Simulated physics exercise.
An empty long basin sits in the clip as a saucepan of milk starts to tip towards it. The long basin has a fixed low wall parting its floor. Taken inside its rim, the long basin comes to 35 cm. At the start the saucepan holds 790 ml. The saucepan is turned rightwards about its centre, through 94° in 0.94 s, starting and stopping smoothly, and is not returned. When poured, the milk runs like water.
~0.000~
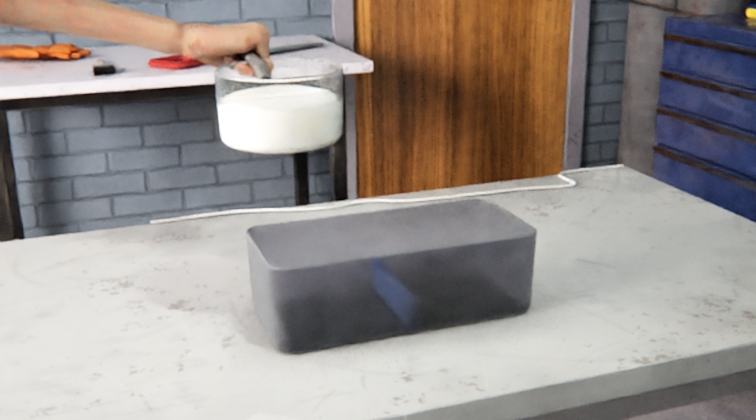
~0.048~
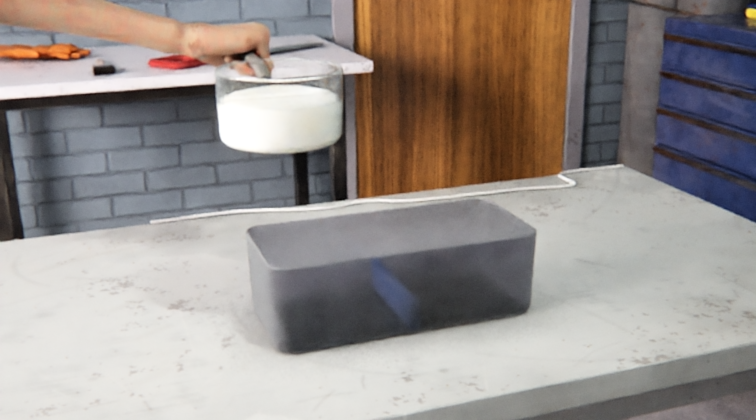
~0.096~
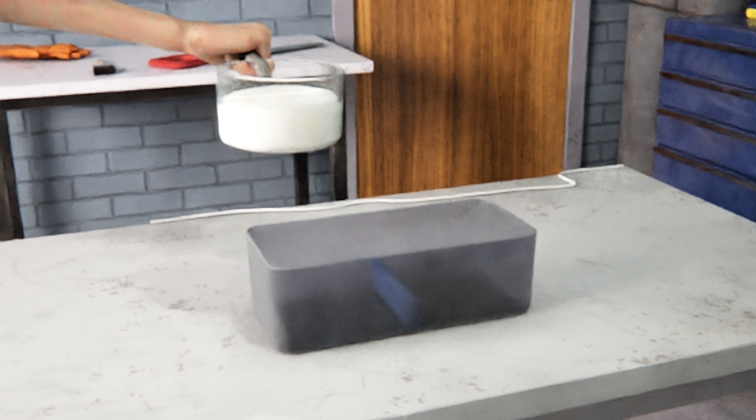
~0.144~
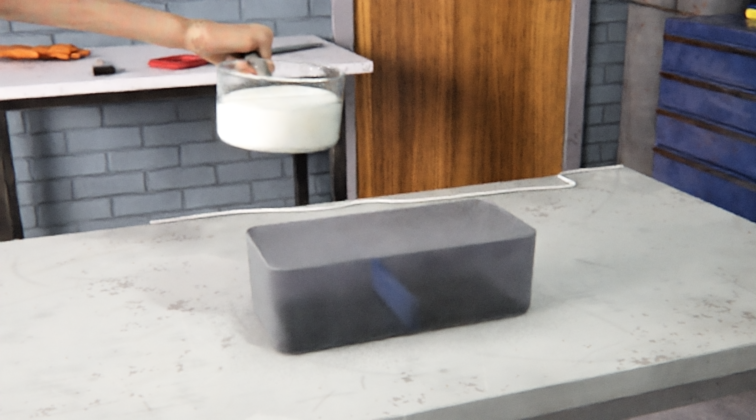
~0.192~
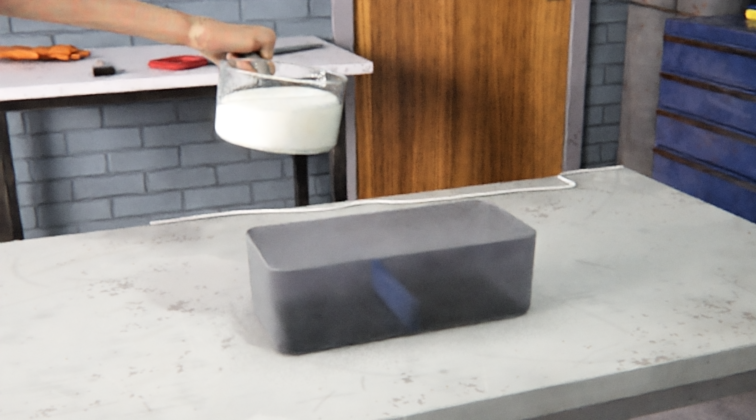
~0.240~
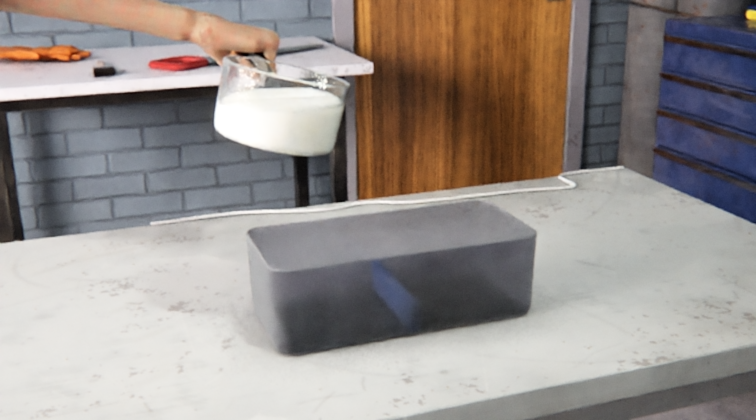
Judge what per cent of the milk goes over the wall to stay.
50 percent, roughly.
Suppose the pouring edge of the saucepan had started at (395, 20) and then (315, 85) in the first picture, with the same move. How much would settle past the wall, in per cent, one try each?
90 then 5 %.
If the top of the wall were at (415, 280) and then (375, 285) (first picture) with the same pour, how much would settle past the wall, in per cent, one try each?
15 % and 80 %.
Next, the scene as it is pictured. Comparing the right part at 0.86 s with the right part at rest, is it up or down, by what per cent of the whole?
The amount climbs by around 8.
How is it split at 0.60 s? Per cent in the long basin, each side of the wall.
Around 1 percent on the left and 0 on the right.
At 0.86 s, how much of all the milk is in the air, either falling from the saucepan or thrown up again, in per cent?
Around 20 per cent of the liquid is in flight.
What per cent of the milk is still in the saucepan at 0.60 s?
Some 72 per cent.
Then, 0.60 s in, the tilt is 67° and 73 per cent is still to pour, 1 is left of the wall and 0 right of it.
Then, 0.86 s in, the tilt is 92° and 23 per cent is still to pour, 15 is left of the wall and 42 right of it.
Then, 1.14 s in, the tilt is 94° and 6 per cent is still to pour, 39 is left of the wall and 49 right of it.
Then, 1.44 s in, the tilt is 94° and 1 per cent is still to pour, 47 is left of the wall and 50 right of it.
Finally, 49 per cent lies left of the wall, 50 right of it and 1 outside.
